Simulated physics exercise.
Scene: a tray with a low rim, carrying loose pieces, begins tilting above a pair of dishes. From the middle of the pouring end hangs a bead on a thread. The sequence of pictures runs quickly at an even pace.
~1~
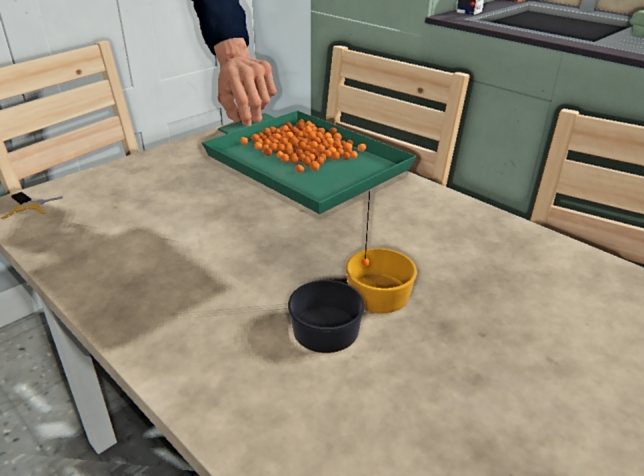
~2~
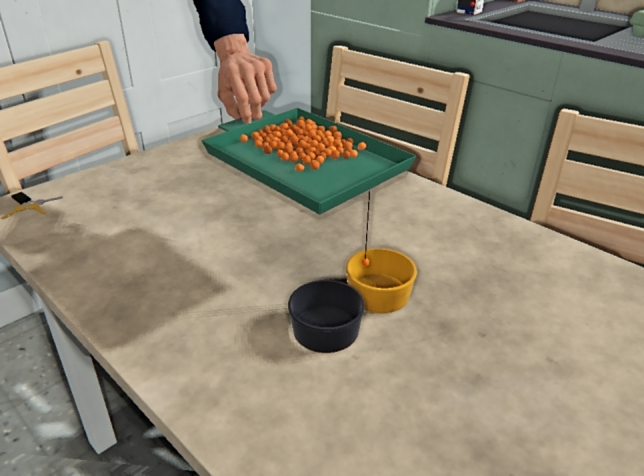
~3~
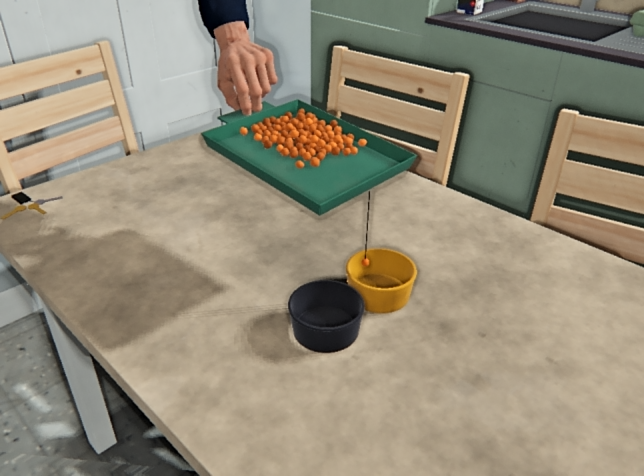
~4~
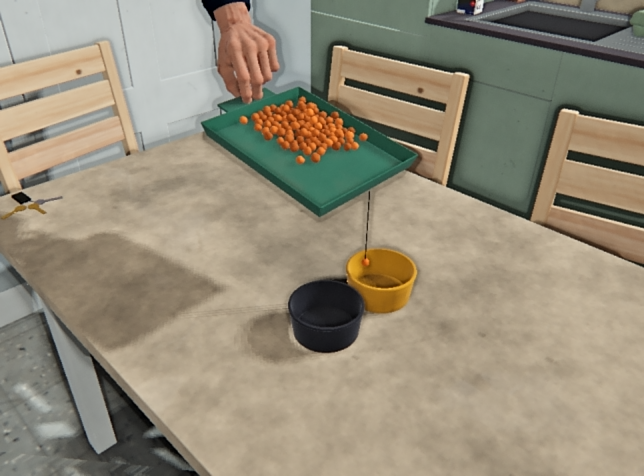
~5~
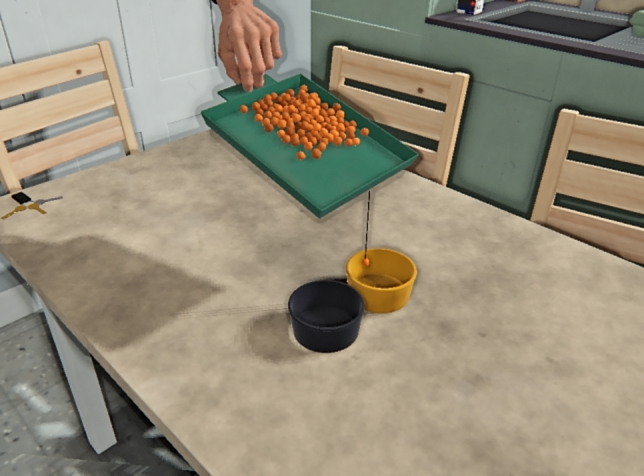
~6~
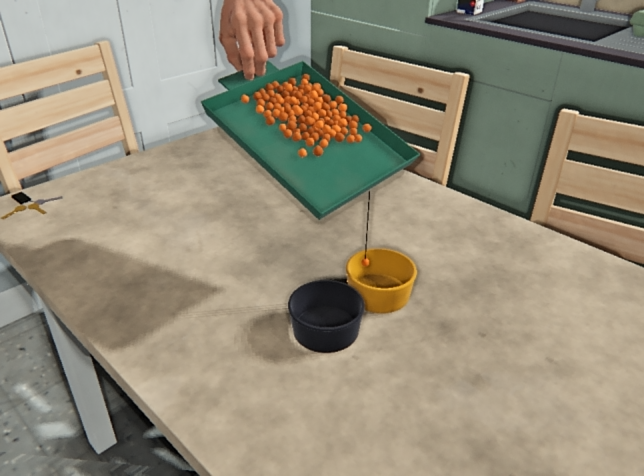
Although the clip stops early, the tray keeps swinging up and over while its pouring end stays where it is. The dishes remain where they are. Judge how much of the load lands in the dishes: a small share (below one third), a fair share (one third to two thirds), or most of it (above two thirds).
A fair share.
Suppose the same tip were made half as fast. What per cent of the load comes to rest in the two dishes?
Estimate: Around 60%.
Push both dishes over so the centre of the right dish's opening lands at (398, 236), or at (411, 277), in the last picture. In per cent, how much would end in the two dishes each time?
0 and 70 in a hundred.
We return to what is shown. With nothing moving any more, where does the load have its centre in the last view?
Near pixel (347, 328).
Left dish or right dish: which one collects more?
That turns out to be the left.
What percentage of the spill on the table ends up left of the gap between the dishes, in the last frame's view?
About 10 per cent.
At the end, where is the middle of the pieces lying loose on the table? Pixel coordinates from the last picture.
Approximate centre, last frame: (407, 344).
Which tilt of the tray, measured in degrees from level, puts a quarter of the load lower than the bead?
Somewhere around 85 degrees.
Soon, tray tipped steeply; most on the tray; a stray few in the left dish; a small part in the air.
A while on, tray tipped past a quarter turn; about half on the tray; a small part in the left dish; a stray few in the right dish; about a quarter outside both; about a quarter in the air.
Towards the end, tray tipped past a quarter turn; about half in the left dish; a stray few in the right dish; about half outside both.
Finally, tray tipped past a quarter turn; about half in the left dish; a stray few in the right dish; about half outside both.
